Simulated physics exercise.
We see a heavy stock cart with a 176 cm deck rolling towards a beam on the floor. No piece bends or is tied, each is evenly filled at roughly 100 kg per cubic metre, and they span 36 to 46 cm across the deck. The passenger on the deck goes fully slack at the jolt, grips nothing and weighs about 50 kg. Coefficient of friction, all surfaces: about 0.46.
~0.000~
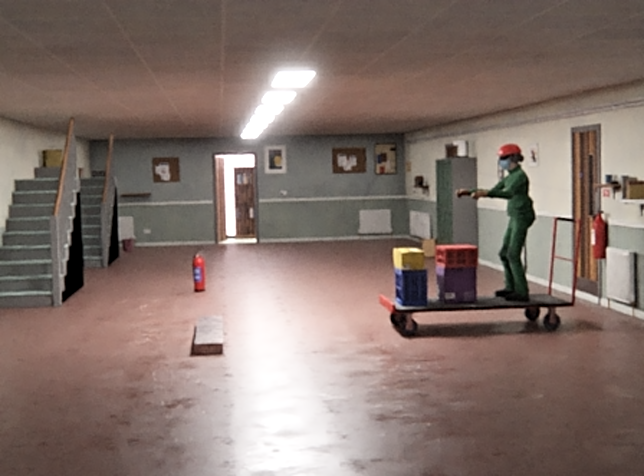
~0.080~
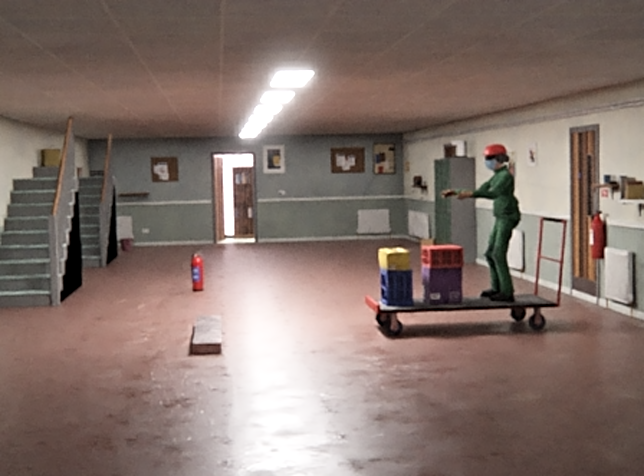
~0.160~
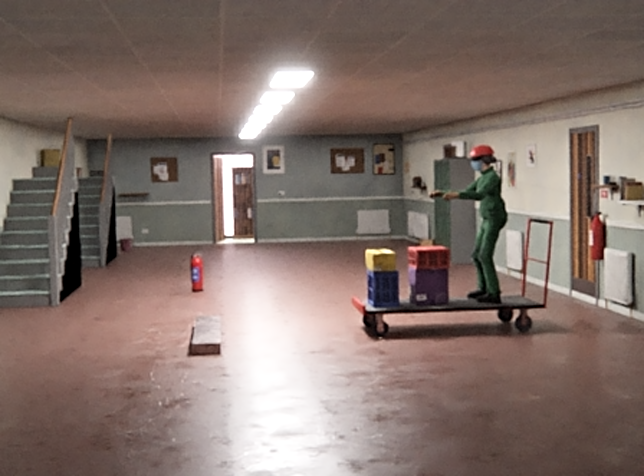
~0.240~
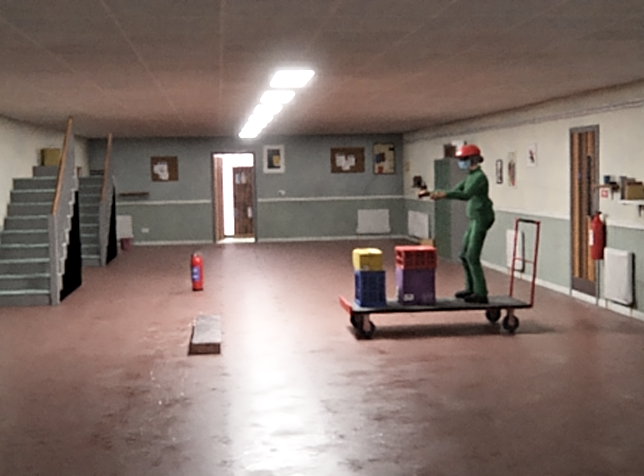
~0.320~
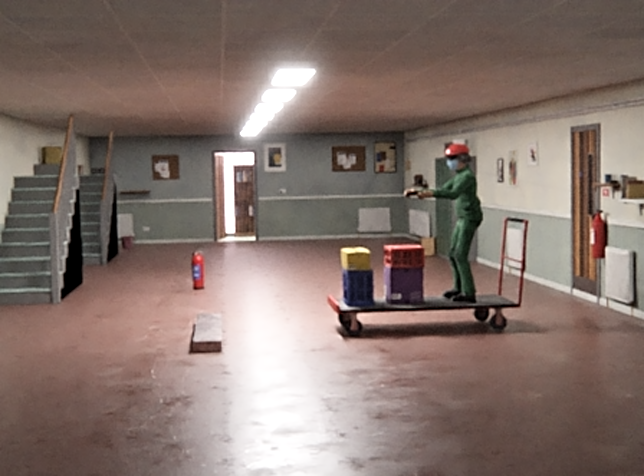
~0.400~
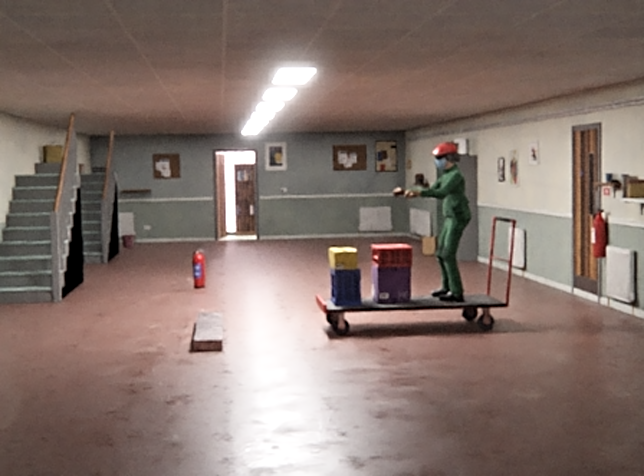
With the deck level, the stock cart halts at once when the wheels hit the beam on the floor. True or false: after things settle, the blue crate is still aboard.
False.
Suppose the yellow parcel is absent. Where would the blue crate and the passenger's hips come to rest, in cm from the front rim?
Then blue 80 past, hips 100 behind.
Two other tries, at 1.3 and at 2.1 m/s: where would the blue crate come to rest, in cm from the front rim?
First try: About 20 cm behind; second try: About 70 cm past.
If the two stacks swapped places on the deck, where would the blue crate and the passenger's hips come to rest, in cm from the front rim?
Result: Blue 50 cm behind rim; hips 100 cm behind rim.
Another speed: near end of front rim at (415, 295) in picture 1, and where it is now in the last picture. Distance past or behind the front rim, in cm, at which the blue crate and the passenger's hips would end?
Blue 80 past, hips 50 behind.
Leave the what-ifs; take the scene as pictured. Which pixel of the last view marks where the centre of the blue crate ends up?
Roughly at (166, 323).
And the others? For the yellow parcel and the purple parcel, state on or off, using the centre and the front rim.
Yellow off, purple on.
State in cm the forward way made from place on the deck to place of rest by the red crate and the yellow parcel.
The red one ends 60 cm forward and the yellow one 115 cm forward.
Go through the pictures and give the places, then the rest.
Blue crate (411, 286), purple parcel (456, 284), rim corner (394, 310); 0 cm covered, 172 to go, in the first frame.
Blue crate (397, 286), purple parcel (442, 284), rim corner (379, 310); 13 cm covered, 159 to go, in the second frame.
Blue crate (383, 287), purple parcel (428, 285), rim corner (364, 311); 27 cm covered, 146 to go, in the third frame.
Blue crate (370, 287), purple parcel (416, 285), rim corner (351, 311); 40 cm covered, 133 to go, in the fourth frame.
Blue crate (358, 286), purple parcel (404, 284), rim corner (338, 310); 53 cm covered, 119 to go, in the fifth frame.
Blue crate (346, 285), purple parcel (391, 283), rim corner (325, 309); 66 cm covered, 106 to go. Speed about 1.7 m/s, in the sixth frame.
After 1.04 s the deck stops.
After 1.59 s the blue crate is 10 cm past the rim, tilted 90°, near (202, 285) in the last picture's view.
After 2.04 s the blue crate is 46 cm past the rim, tilted 90°, near (166, 323) in the last picture's view.
When all is still (3.3 s), past the rim, blue crate and yellow parcel; behind it, red crate, purple parcel and the passenger's hips.
